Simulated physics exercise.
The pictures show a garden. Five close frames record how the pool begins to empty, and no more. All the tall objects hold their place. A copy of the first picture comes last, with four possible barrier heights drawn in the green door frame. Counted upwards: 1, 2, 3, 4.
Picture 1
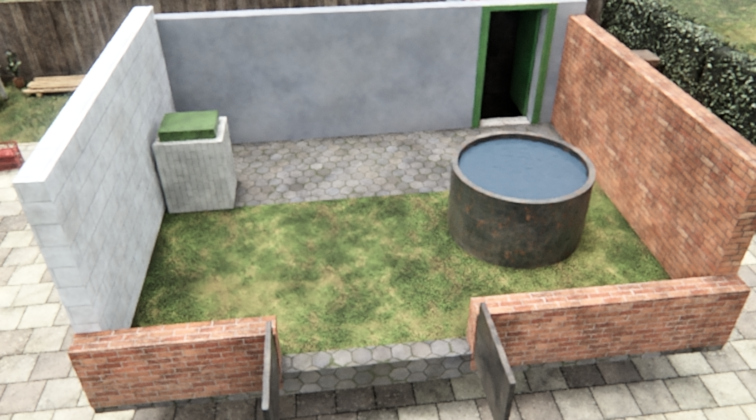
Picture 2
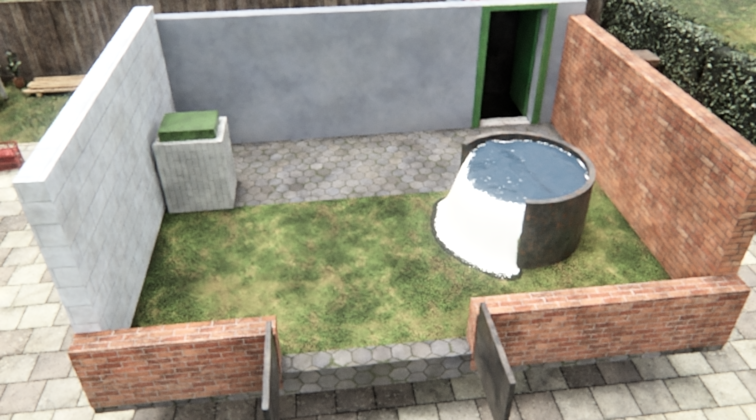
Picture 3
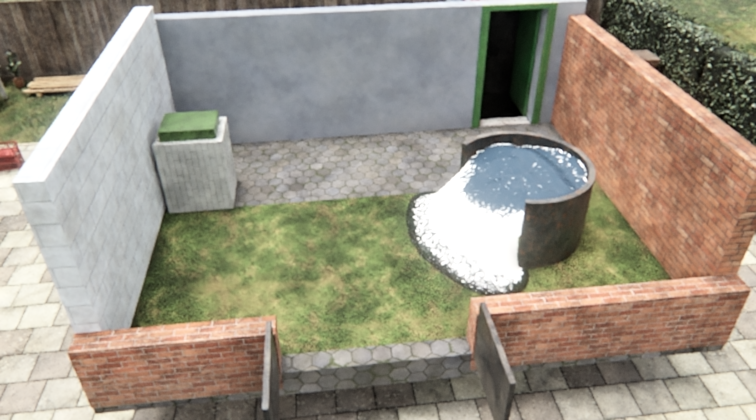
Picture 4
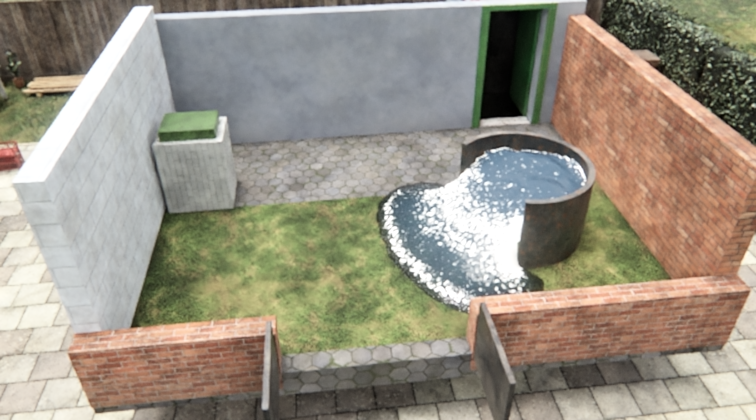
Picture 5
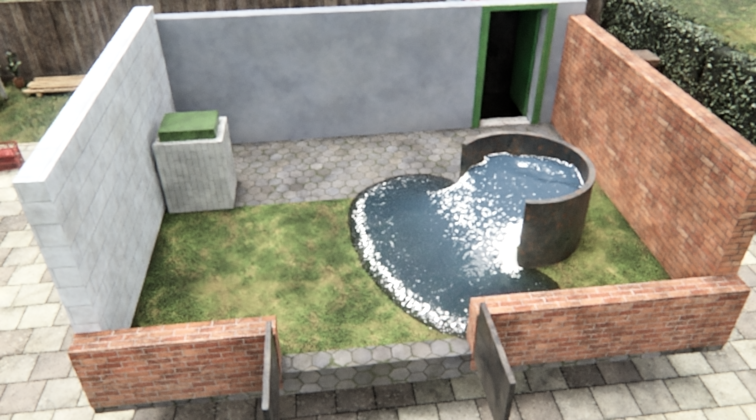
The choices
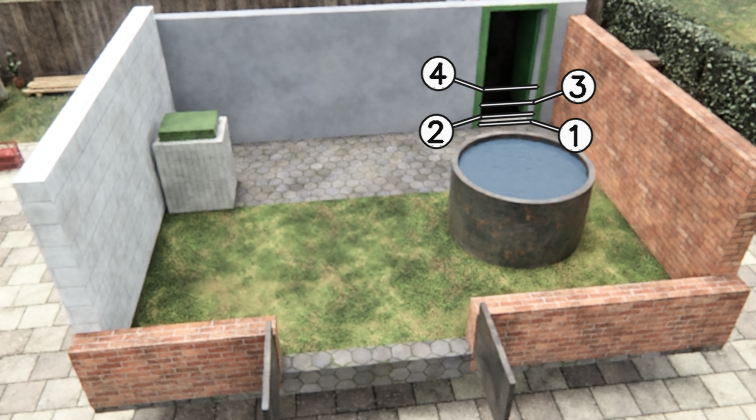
Round dark pool in a walled garden opening on its left side, water pouring out in white foam and spreading across the grass.
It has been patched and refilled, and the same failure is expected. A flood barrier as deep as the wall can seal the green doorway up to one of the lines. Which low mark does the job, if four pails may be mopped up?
The limit is 1.
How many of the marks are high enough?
All of them.
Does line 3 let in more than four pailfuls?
No, not at all.
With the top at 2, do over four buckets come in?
No.
In white, 1 at (505, 123); 2 at (506, 115); 3 at (508, 103); 4 at (509, 88); from the bottom up 1, 2, 3, 4.
Choosing 1, a splash gets over, under a bucket.
Choosing 2, nothing gets over.
Choosing 3, nothing gets over.
Choosing 4, nothing gets over.
